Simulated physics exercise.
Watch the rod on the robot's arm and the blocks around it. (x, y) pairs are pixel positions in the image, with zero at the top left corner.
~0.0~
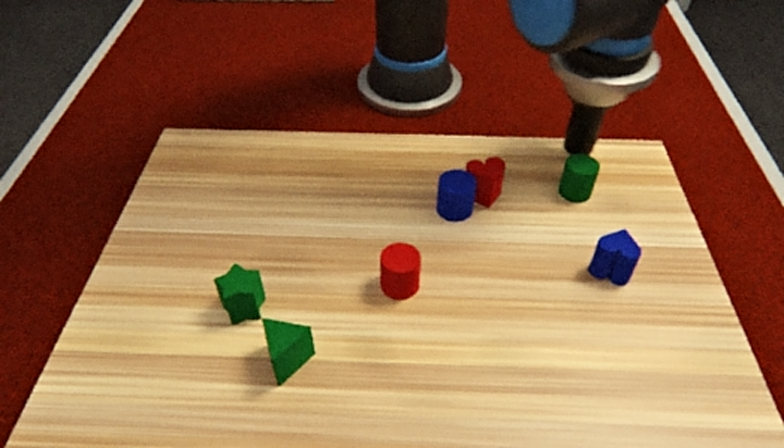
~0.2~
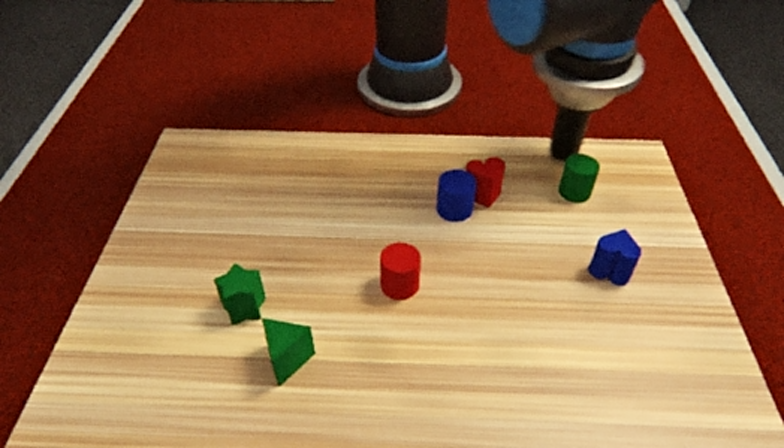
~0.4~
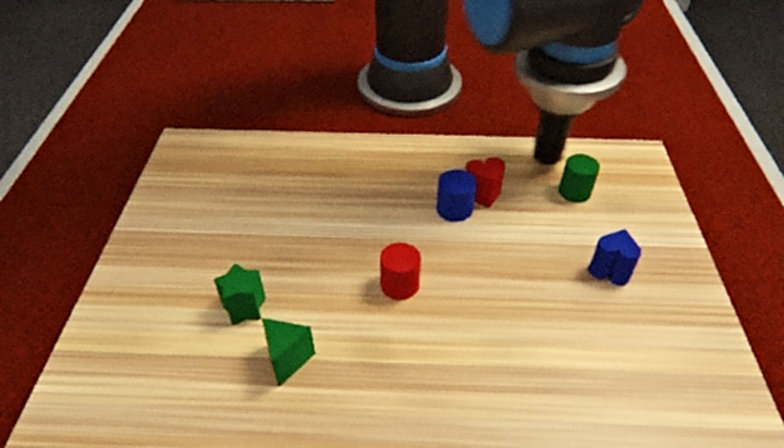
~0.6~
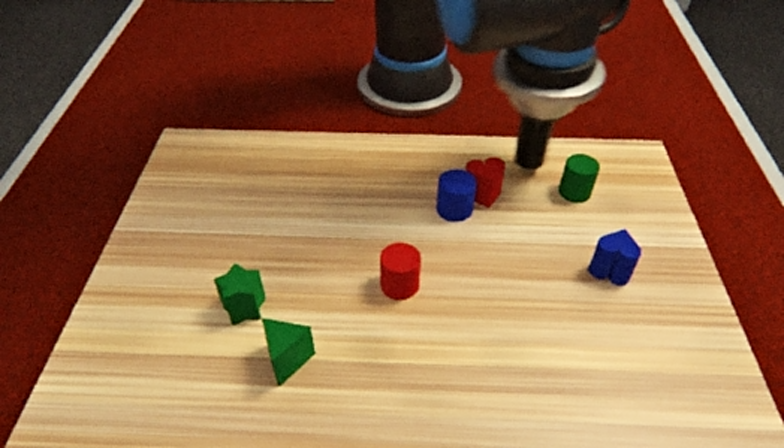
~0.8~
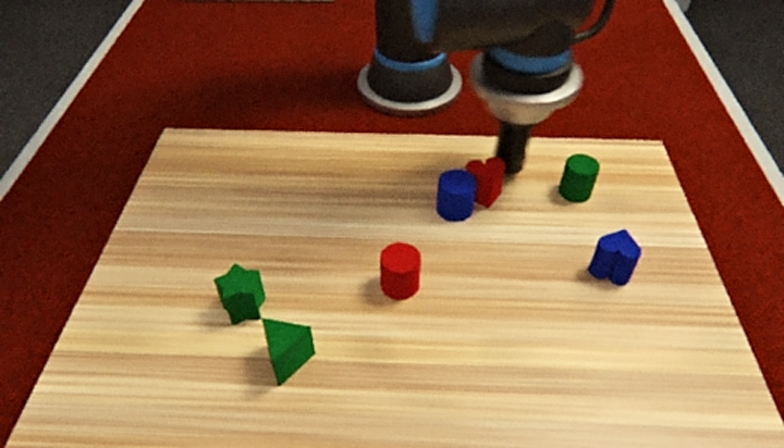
On a wooden board, a robot arm's rod moves left toward a red heart block.
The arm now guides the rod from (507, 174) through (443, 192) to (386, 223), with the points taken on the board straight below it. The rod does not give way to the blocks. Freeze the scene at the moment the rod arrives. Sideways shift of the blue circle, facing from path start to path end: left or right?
Left.
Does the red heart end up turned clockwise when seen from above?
My answer is no.
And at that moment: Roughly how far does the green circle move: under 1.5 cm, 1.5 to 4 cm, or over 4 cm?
Below 1.5 cm.
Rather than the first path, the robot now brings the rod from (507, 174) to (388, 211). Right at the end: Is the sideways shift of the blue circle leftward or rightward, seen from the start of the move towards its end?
The blue circle is shifted sideways to the left, facing along the path from start to end.
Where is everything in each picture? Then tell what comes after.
Rod tip (578, 149); block tops, red circle (400, 257); blue circle (458, 181); red heart (487, 166); green circle (583, 163), in the first frame.
Rod (564, 152); blocks unchanged, in the second frame.
Rod (547, 156); blocks unchanged, in the third frame.
Rod (529, 161); blocks unchanged, in the fourth frame.
Rod (508, 166); red circle (400, 257); blue circle (458, 181); red heart (487, 166); green circle (583, 163), in the fifth frame.
On the path given first. One third of the way, rod (464, 176); blue circle (435, 201); red heart (455, 180), turned 25° anticlockwise.
Two thirds of the way, rod (423, 192); blue circle (422, 227); red heart (423, 199), turned 55° anticlockwise.
At the end, rod (385, 214); red circle (400, 266); blue circle (429, 243); red heart (401, 220), turned 105° anticlockwise; green circle in place.
